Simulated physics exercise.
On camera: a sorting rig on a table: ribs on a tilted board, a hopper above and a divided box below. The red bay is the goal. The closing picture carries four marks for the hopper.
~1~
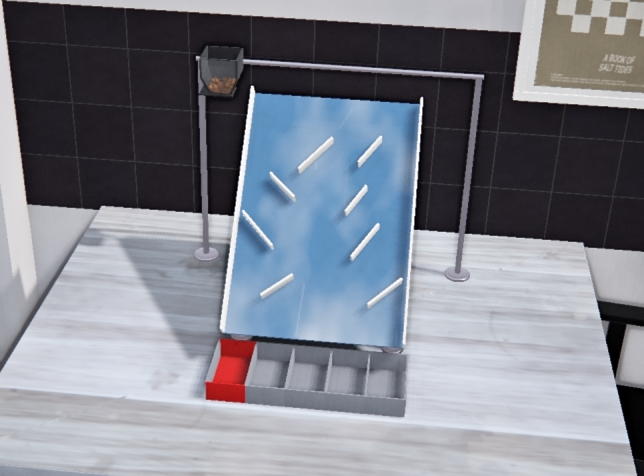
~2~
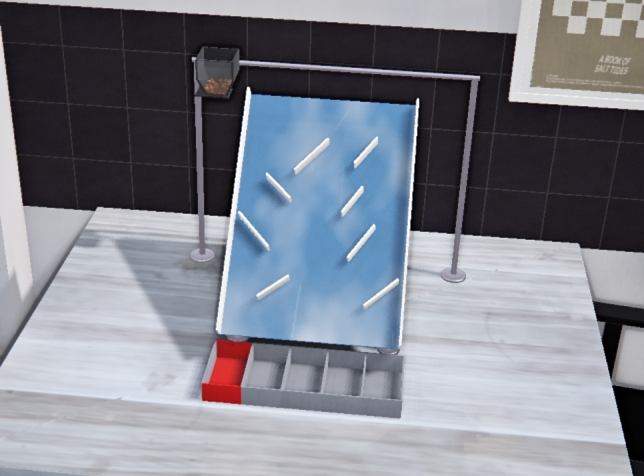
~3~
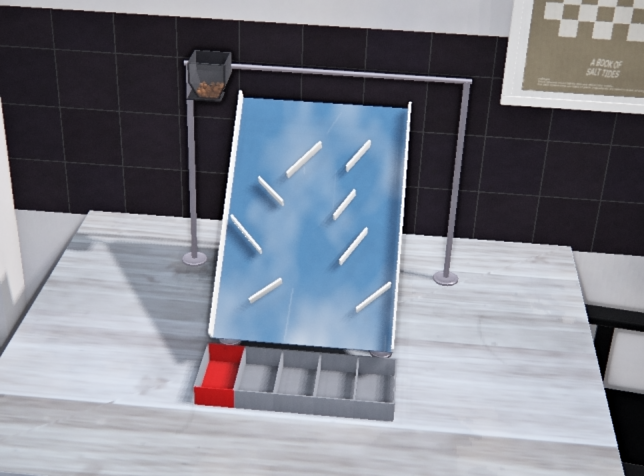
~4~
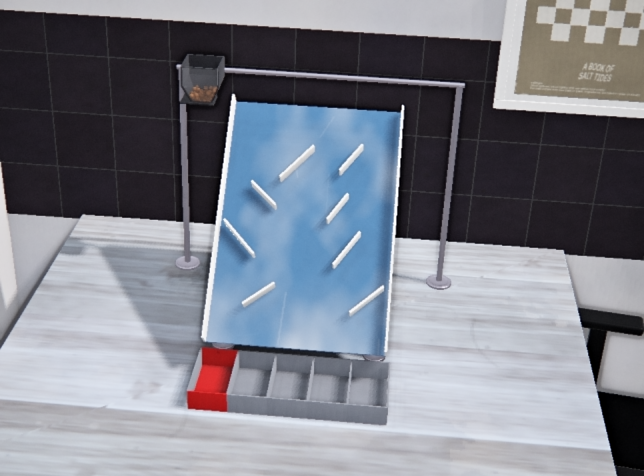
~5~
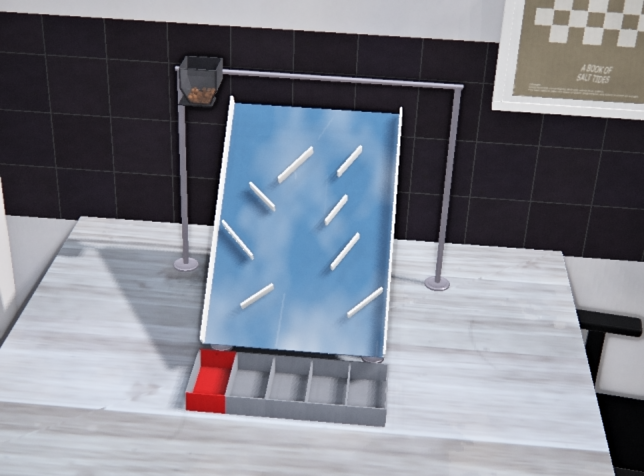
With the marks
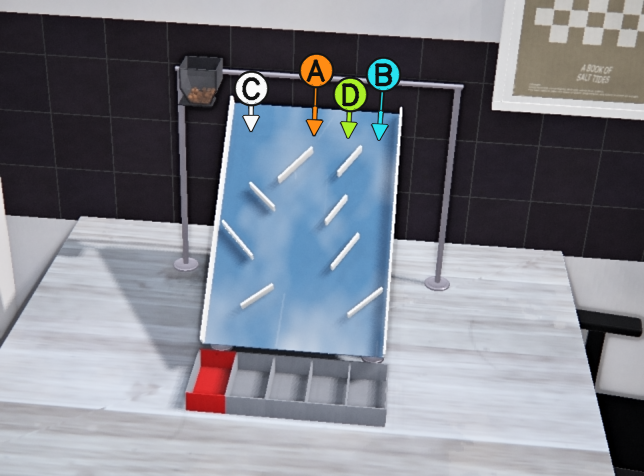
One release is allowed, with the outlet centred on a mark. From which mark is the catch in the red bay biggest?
The answer is mark C.
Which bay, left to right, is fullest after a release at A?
It is the third one.
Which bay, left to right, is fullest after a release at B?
It is the third one.
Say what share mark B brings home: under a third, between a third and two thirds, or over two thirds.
It is under a third.
On the marked copy, mark A meets the board at (314, 129); mark B meets the board at (379, 134); mark C meets the board at (251, 125); mark D meets the board at (348, 132).
Choosing A, a small part in the red bay, most in other bays, a small part outside the box.
Choosing B, none in the red bay, nearly all in other bays, a small part outside the box.
Choosing C, about a third in the red bay, about half in other bays, a small part outside the box.
Choosing D, a small part in the red bay, most in other bays, a small part outside the box.
